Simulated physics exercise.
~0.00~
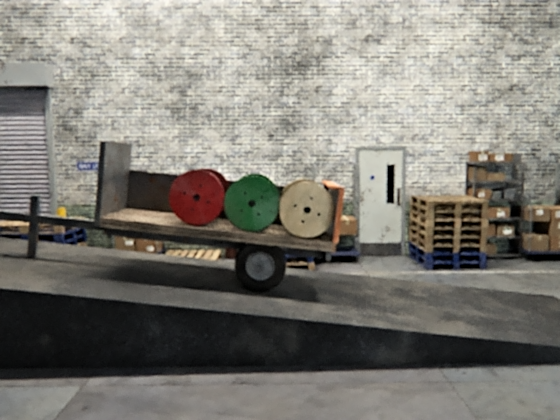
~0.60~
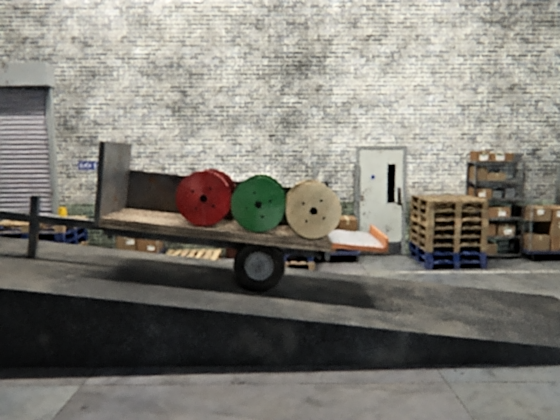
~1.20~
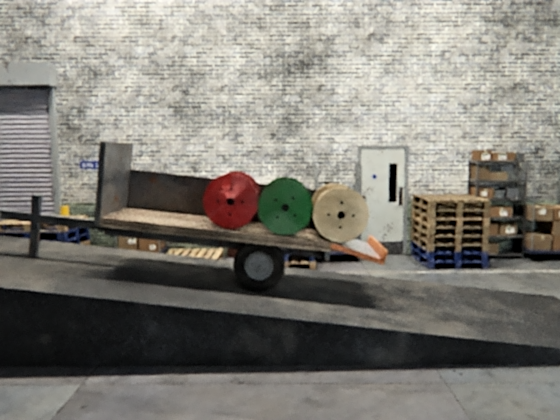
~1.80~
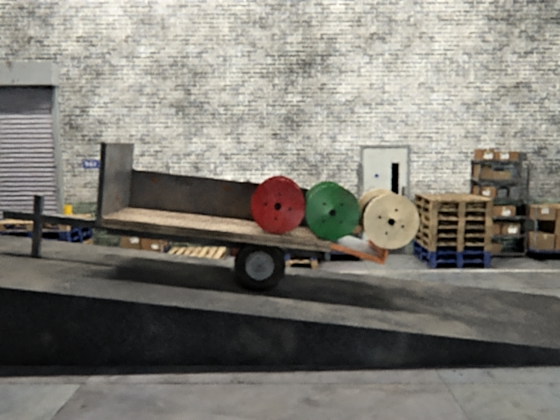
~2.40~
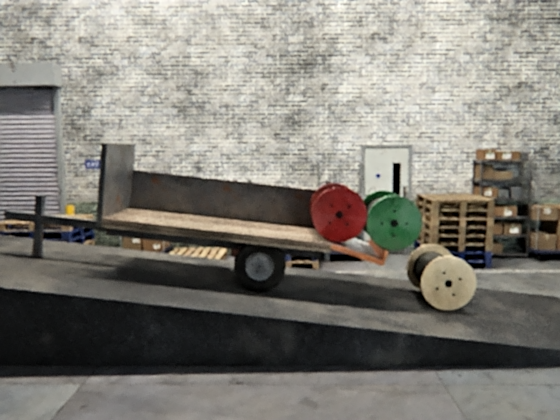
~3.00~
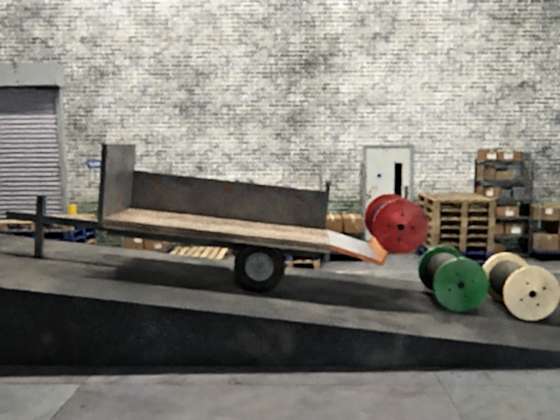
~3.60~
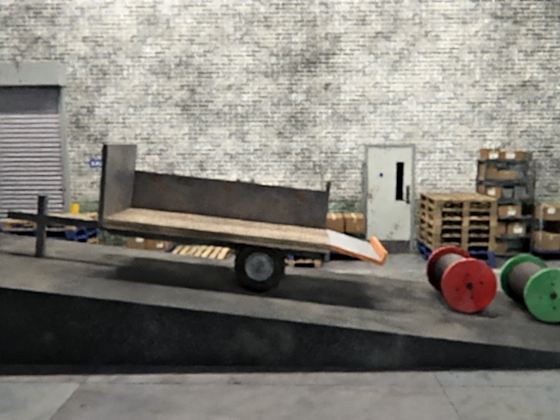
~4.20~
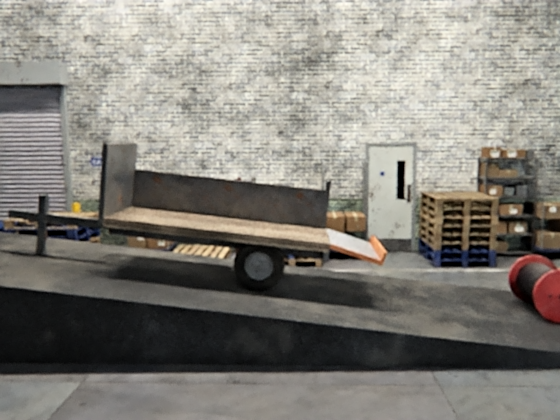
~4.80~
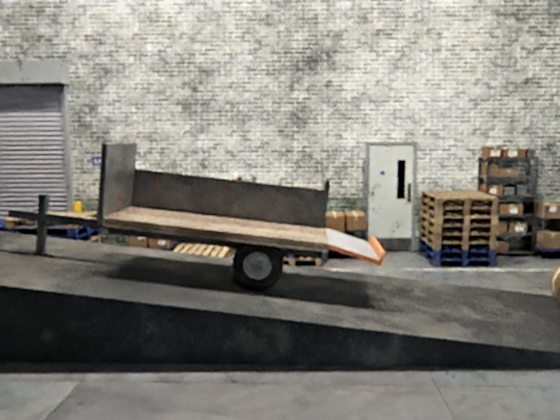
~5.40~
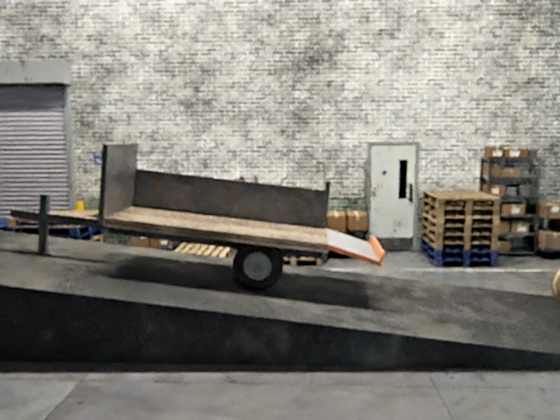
Three cable reels roll right off the lowered tailgate, down the slope and out of view.
